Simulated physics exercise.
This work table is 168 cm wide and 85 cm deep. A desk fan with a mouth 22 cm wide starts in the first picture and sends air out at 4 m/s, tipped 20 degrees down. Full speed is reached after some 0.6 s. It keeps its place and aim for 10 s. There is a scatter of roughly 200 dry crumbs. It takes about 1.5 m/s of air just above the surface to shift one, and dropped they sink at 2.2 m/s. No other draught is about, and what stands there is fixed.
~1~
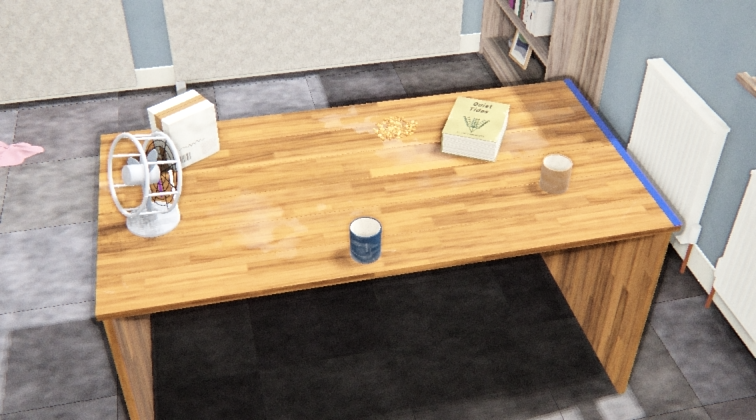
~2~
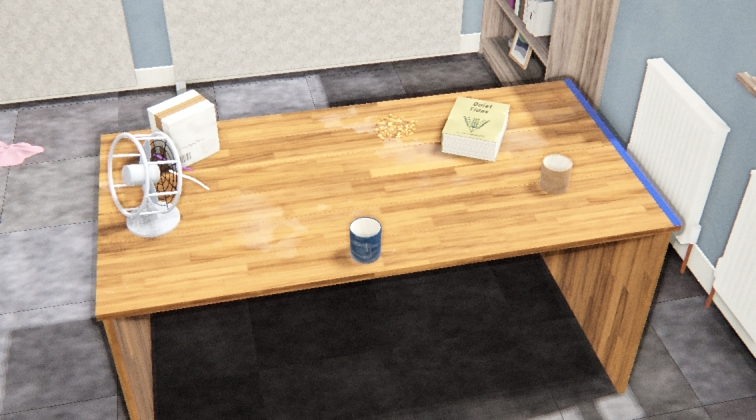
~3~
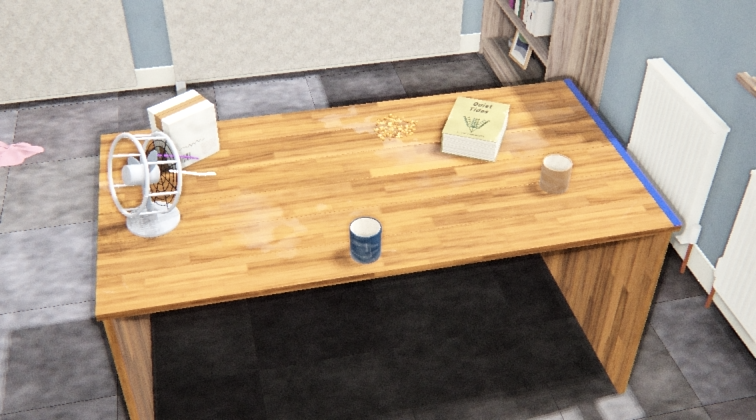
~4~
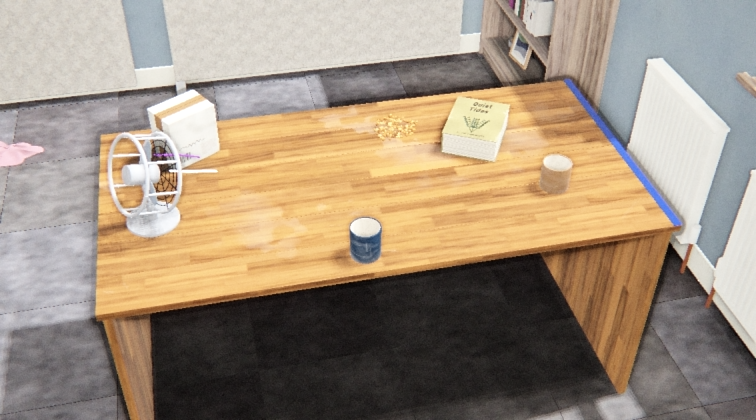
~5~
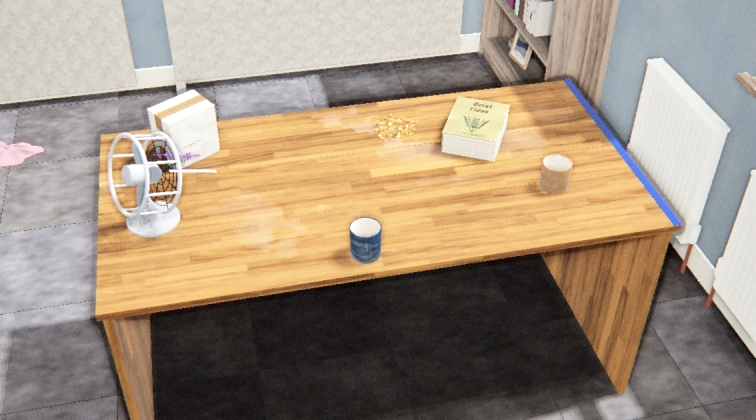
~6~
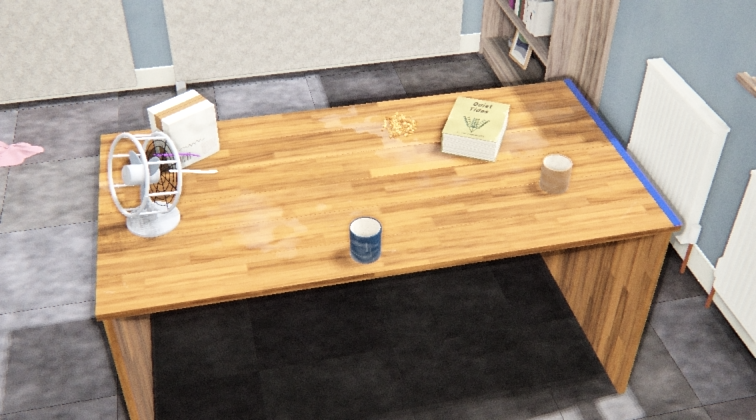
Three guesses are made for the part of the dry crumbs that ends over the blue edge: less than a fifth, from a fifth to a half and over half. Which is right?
The share over the blue edge is under a fifth.
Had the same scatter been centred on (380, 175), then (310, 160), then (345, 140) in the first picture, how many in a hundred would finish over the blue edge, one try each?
In turn about 70 %, 0 %, 0 %.
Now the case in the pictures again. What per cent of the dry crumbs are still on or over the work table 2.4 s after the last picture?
About 0 %.
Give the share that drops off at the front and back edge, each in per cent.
Roughly 0 % front, 100 % back.
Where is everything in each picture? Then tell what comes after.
In the first frame, the middle of the dry crumbs is near (394, 130), none has stirred yet and the mouth of the desk fan is at (144, 174).
In the second frame, the middle of the dry crumbs is near (395, 128), none has stirred yet and the blue edge is centred on (619, 144).
In the third frame, the middle of the dry crumbs is near (395, 128), none has stirred yet, the top of a book is at (477, 118) and the top of a mug is at (558, 162).
In the fourth frame, the middle of the dry crumbs is near (395, 128) and none has stirred yet.
In the fifth frame, the middle of the dry crumbs is near (395, 128) and none has stirred yet.
In the sixth frame, the middle of the dry crumbs is near (399, 126), the farthest in sight from the desk fan is at (411, 118) and about 50 % have left their places.
Then, 1.2 s after the last picture, 0 % are over the blue edge; 100 % have settled or left.
Then, 2.4 s after the last picture, 0 % are over the blue edge; 100 % have settled or left.
Then, 4.7 s after the last picture, 0 % are over the blue edge; 100 % have settled or left.
Then, 9.2 s after the last picture, at the end, 0 % are over the blue edge.
